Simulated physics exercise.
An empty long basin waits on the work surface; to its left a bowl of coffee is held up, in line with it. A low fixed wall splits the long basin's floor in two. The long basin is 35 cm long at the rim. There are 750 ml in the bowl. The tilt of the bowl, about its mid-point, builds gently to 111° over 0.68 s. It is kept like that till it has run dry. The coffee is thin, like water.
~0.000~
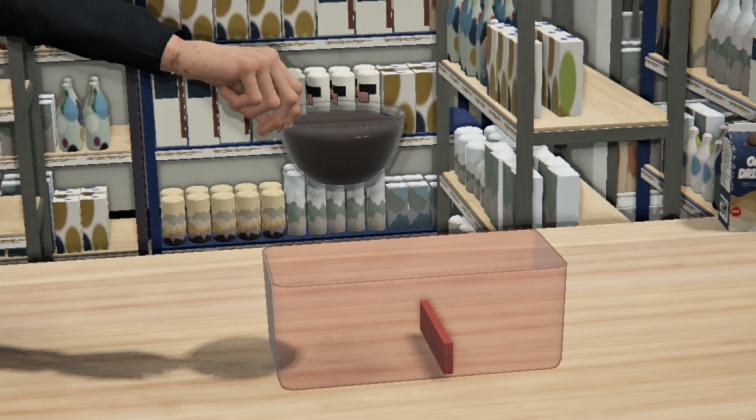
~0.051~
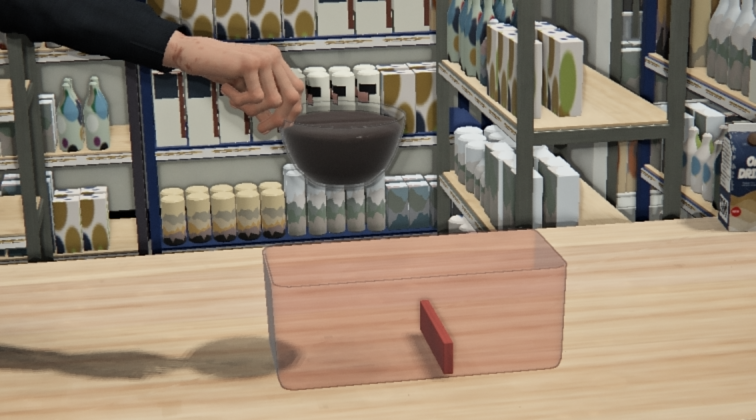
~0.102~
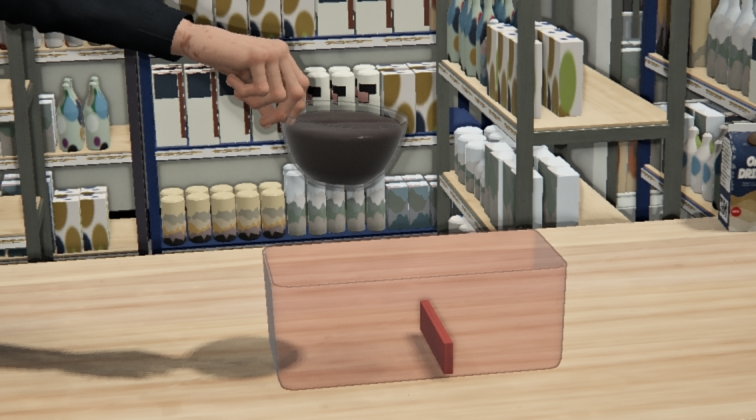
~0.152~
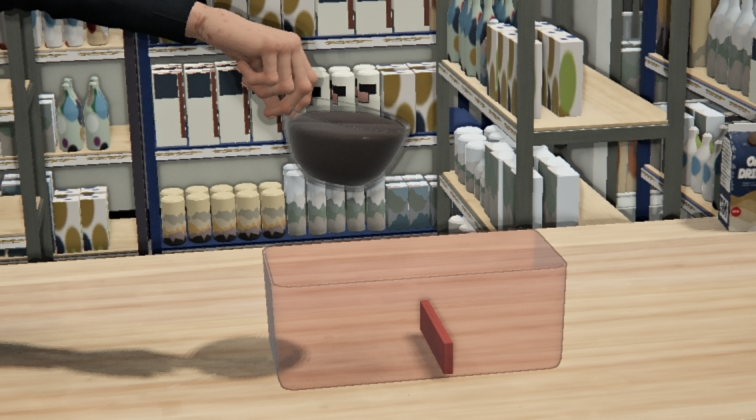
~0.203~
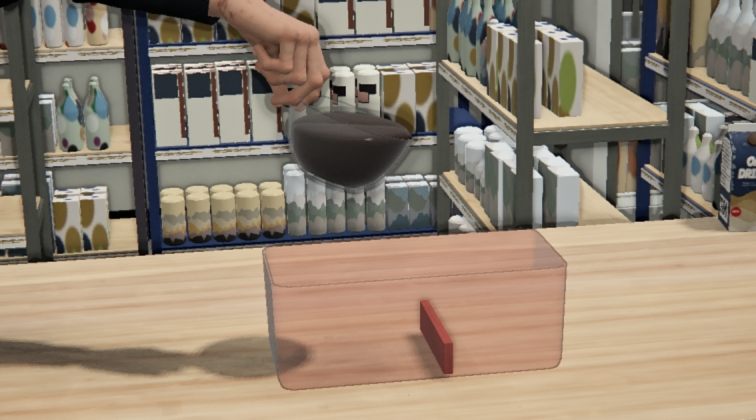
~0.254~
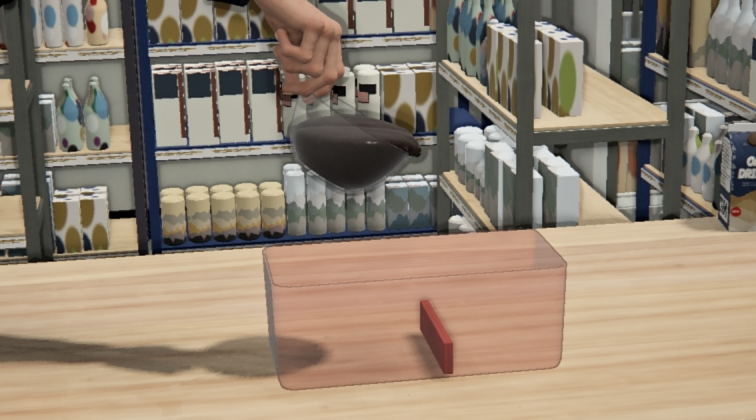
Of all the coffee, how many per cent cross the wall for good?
Roughly 70 per cent is past the wall.
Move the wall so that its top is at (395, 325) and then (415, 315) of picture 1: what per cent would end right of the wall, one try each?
First 90, then 85 per cent.
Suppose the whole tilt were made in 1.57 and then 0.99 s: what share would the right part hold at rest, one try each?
First 80, then 75 per cent.
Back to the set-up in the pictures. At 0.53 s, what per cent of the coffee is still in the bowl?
About 14 per cent.
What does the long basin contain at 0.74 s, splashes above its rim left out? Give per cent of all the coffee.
Some 98 per cent.
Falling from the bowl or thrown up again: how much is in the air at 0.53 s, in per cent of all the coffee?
Some 36 per cent.
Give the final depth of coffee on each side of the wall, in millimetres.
Left about 8 mm, right about 26 mm.
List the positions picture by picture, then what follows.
In the first picture, it leans 0°; its right rim is at (403, 112); the coffee meets the walls at (281, 127) and (399, 120); the long basin's rim runs from (268, 268) to (551, 248); the wall's top is at (436, 322).
In the second picture, it leans 2°; its right rim is at (404, 114); the coffee meets the walls at (281, 126) and (400, 121).
In the third picture, it leans 6°; its right rim is at (406, 119); the coffee meets the walls at (283, 124) and (401, 123).
In the fourth picture, it leans 13°; its right rim is at (408, 127); the coffee meets the walls at (287, 122) and (404, 125).
In the fifth picture, it leans 23°; its right rim is at (410, 138); the coffee meets the walls at (291, 124) and (410, 130); 1 per cent is over the edge.
In the sixth picture, it leans 34°; its right rim is at (409, 151); the coffee meets the walls at (293, 129) and (403, 139); 7 per cent is over the edge.
Then, 0.53 s in, the tilt is 99° and 15 per cent is still to pour, 2 is left of the wall and 47 right of it.
Then, 0.74 s in, the tilt is 111° and 0 per cent is still to pour, 27 is left of the wall and 71 right of it.
Then, 0.95 s in, the tilt is 111° and 0 per cent is still to pour, 29 is left of the wall and 70 right of it.
Then, 1.18 s in, the tilt is 111° and 0 per cent is still to pour, 29 is left of the wall and 70 right of it.
Finally, 29 per cent lies left of the wall, 70 right of it and 1 outside.
